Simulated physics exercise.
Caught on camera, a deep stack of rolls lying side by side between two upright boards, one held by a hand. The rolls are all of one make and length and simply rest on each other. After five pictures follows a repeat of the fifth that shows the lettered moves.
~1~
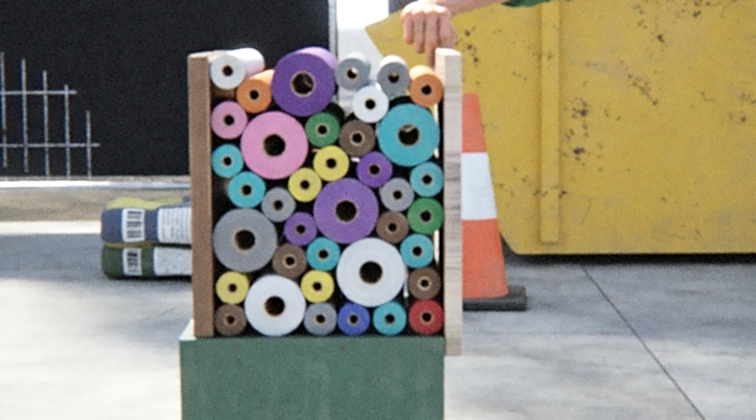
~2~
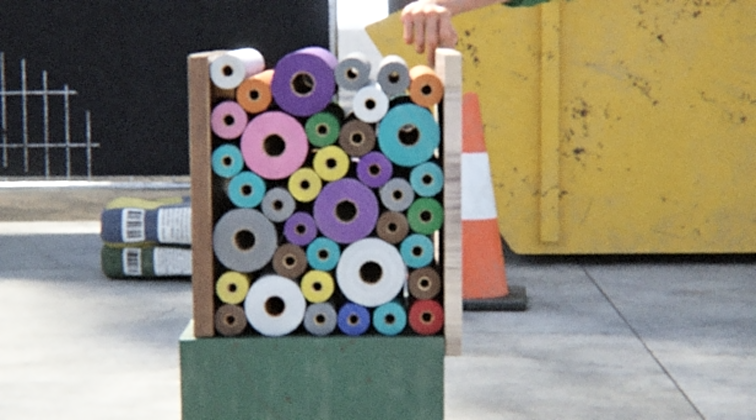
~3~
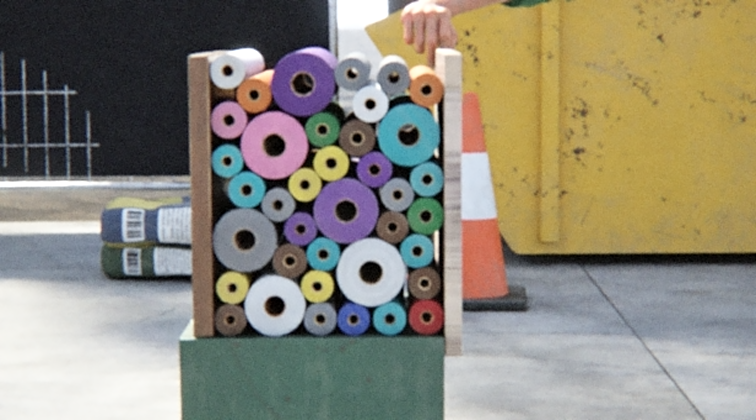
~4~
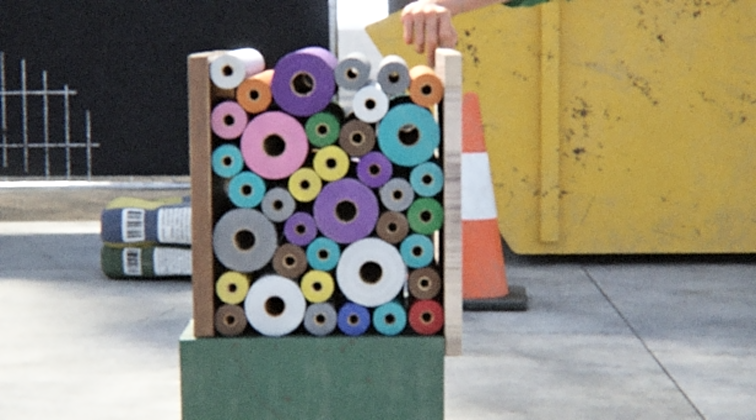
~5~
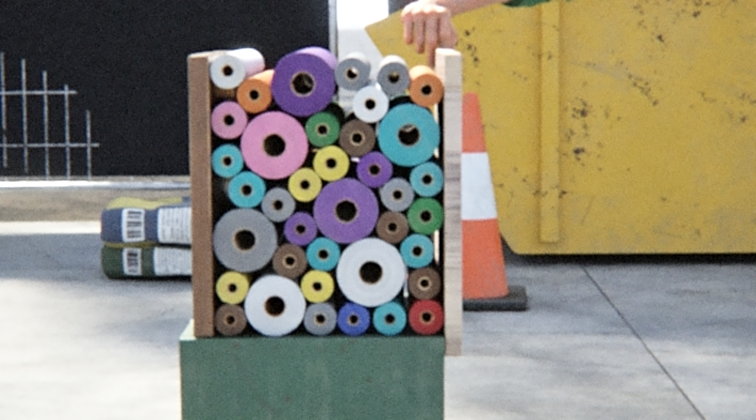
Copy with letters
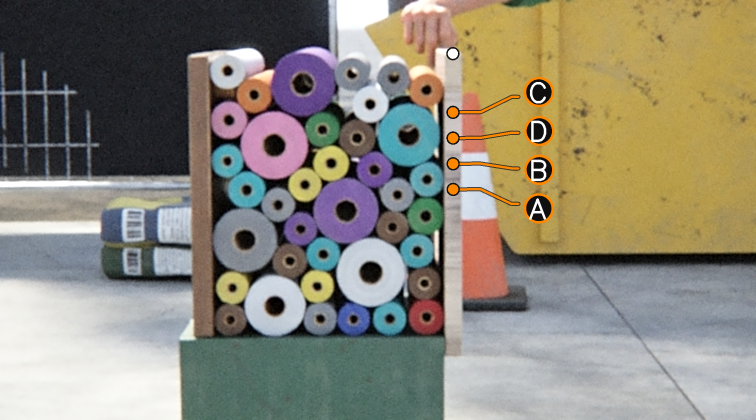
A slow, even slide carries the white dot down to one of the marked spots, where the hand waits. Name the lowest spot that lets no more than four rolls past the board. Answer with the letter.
The lowest mark that will do is A.
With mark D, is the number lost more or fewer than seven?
Fewer than seven.
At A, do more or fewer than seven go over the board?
Fewer than seven.
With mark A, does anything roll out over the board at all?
Yes, at A.
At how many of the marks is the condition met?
Four of them.
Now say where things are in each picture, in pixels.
In the first picture, side board (447, 190); a red roll (427, 317).
In the second picture, a red roll (427, 317); a brown roll (290, 261).
In the third picture, a purple roll (301, 229); a turquoise roll (247, 190).
In the fourth picture, a pink roll (274, 146); a white roll (370, 104).
In the fifth picture, a grey roll (394, 78); side board (447, 190).
On the marked copy, A at (453, 190); B at (453, 164); C at (453, 112); D at (453, 138); the white dot at (453, 54).
Following A. Soon after the start, top of the board (444, 115).
Later, top of the board (445, 186).
In the end, top of the board (445, 189), one out over the board.
As for the rest, B one out over the board; C none out over the board; D one out over the board.
